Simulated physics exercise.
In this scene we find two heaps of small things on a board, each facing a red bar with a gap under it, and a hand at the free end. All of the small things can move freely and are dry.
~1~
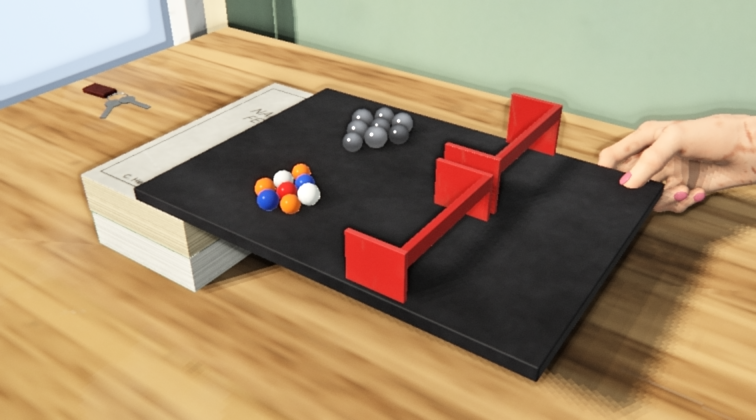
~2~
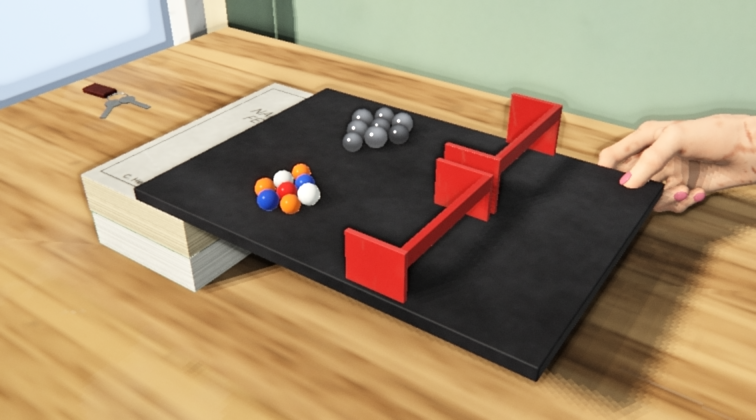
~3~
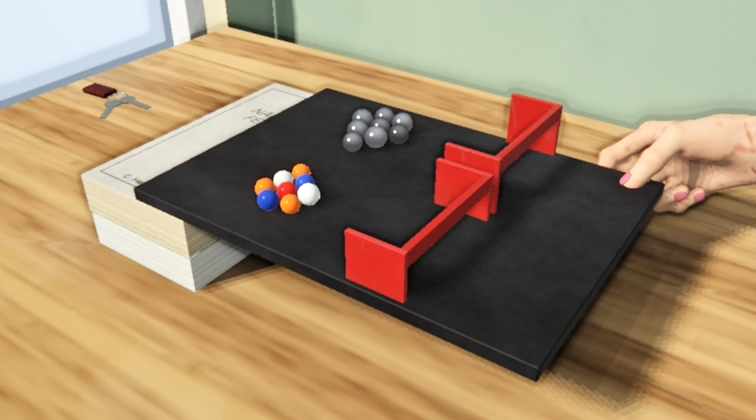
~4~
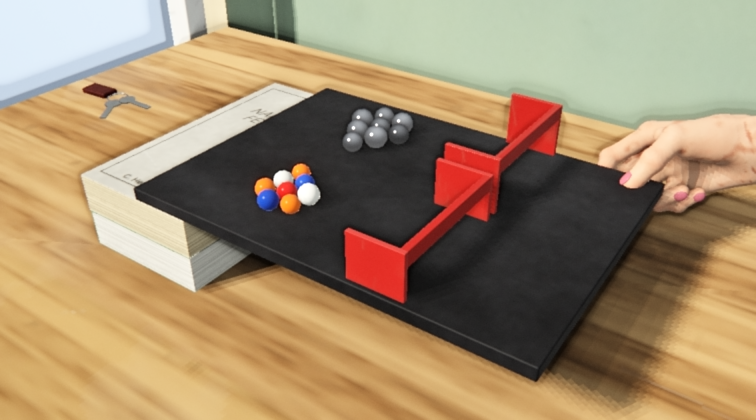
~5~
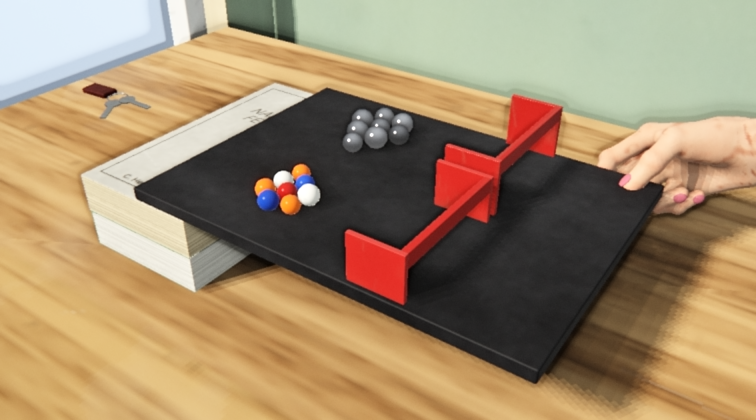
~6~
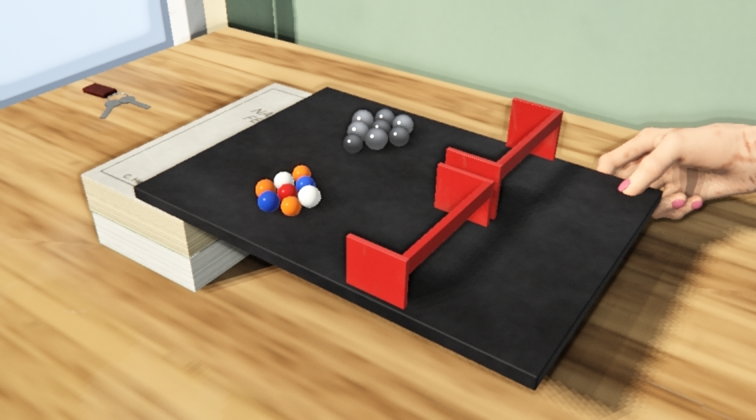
A black board with two clusters of little balls, one colorful and one gray, and red barriers lay partly on a thick book, barely moving as a hand at its right end lowered it very slightly.
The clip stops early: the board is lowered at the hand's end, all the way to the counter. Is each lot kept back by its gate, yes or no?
Front lot: No; back lot: No.
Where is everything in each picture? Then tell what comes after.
The first frame shows held end of the board at (529, 359), level; book pile at (239, 157), about a quarter as high as the board is long; front lot at (287, 192), a few glass marbles; back lot at (380, 127), a few steel balls; front gate at (449, 218), its slot higher than a piece; back gate at (529, 137), its slot higher than a piece.
The second frame shows held end of the board at (529, 359), level; back lot at (380, 127).
The third frame shows held end of the board at (529, 359), level; front lot at (287, 192).
The fourth frame shows held end of the board at (529, 359), level; back lot at (380, 127).
The fifth frame shows held end of the board at (529, 361), level; front lot at (287, 192).
The sixth frame shows held end of the board at (528, 368), down by 1°; book pile at (239, 157); front lot at (288, 193), not moving; back lot at (381, 129), not moving; front gate at (450, 224); back gate at (530, 143).
Then, 0.38 s past the last view, board sloping at 7°; front lot on its way down; back lot on its way down.
Then, 0.78 s past the last view, board sloping at 13°; front lot most past its gate; back lot about two thirds past its gate.
Then, 1.26 s past the last view, board resting at 14°; front lot all past its gate; back lot all past its gate.
Finally, board resting at 14°; front lot all past its gate; back lot all past its gate.
